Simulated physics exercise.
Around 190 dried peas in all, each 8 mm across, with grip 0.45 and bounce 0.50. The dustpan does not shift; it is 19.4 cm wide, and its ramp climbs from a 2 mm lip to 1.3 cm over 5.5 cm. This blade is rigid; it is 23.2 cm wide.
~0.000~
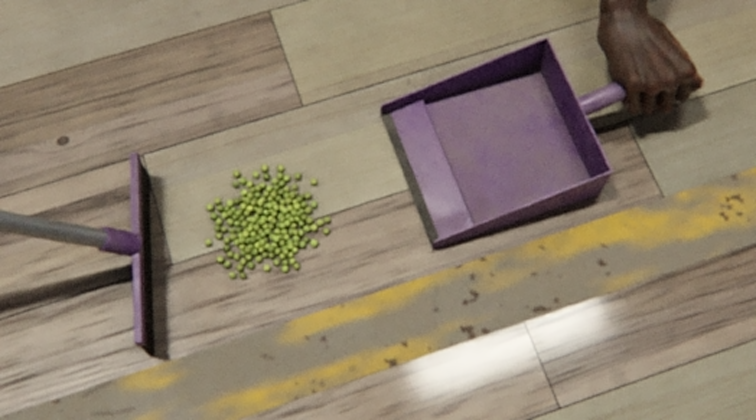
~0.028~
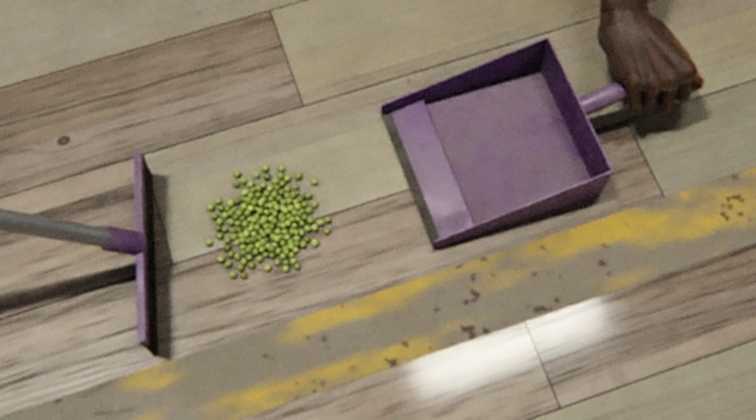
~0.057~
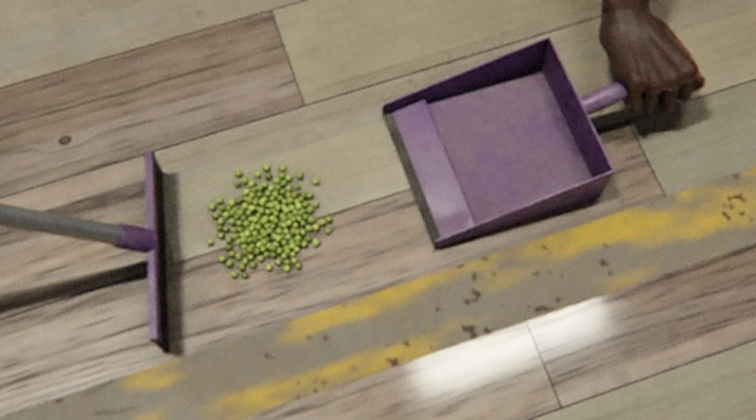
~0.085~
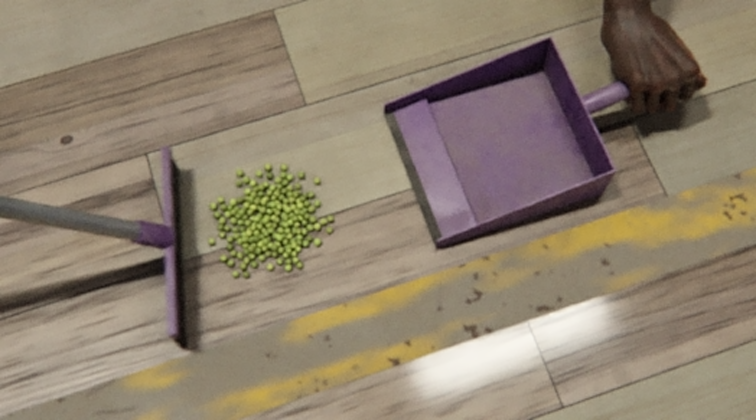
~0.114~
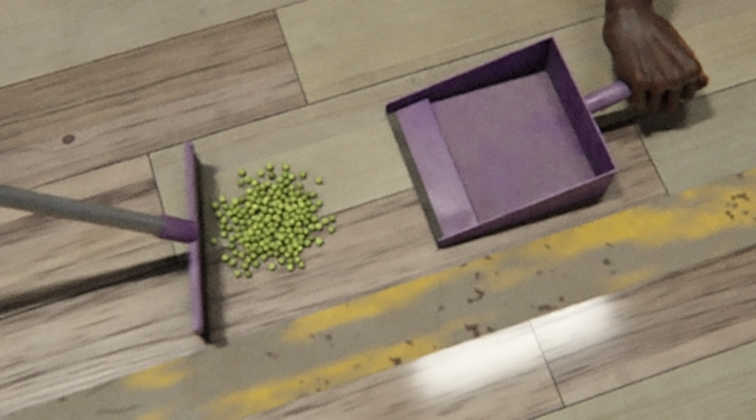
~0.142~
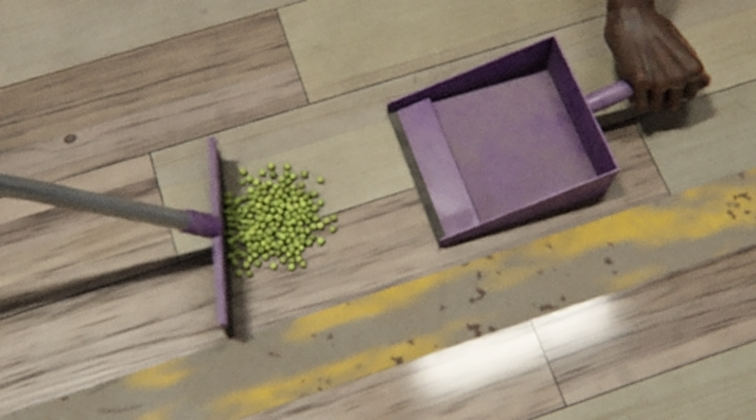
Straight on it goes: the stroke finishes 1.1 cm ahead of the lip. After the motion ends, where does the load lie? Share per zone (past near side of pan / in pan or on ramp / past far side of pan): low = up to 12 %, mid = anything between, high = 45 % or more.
Past the pan's near side - mid, in the pan or on its ramp - mid, past the pan's far side - low.
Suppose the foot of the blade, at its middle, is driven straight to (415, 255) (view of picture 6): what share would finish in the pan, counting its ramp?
That would come to near 30 percent.
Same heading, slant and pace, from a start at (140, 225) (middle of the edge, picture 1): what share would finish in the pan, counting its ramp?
Estimate: ~ 30 %.
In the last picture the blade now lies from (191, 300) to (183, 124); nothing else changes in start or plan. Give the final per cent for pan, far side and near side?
Split: Pan = 5, far = 15, near = 10.
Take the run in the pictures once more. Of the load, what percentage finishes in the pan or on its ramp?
Around 35 percent.
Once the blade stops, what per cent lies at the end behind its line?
Roughly 0 in a hundred.
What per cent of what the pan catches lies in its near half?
Around 70 in a hundred.
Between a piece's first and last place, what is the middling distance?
That distance is close to 20 cm.
After 0.27 s, middle of the blade 13 cm from the lip; 0 % over the lip, far side 0 %, near side 5 %.
After 0.35 s, middle of the blade 6 cm from the lip; 0 % over the lip, far side 5 %, near side 15 %.
Then, at 0.57 s, middle of the blade 4 cm from the lip; 40 % over the lip, far side 5 %, near side 20 %.
In the end, at 1.8 s, near side 20 %, pan 35 %, far side 5 %, in front of the lip or behind the blade 40 %.
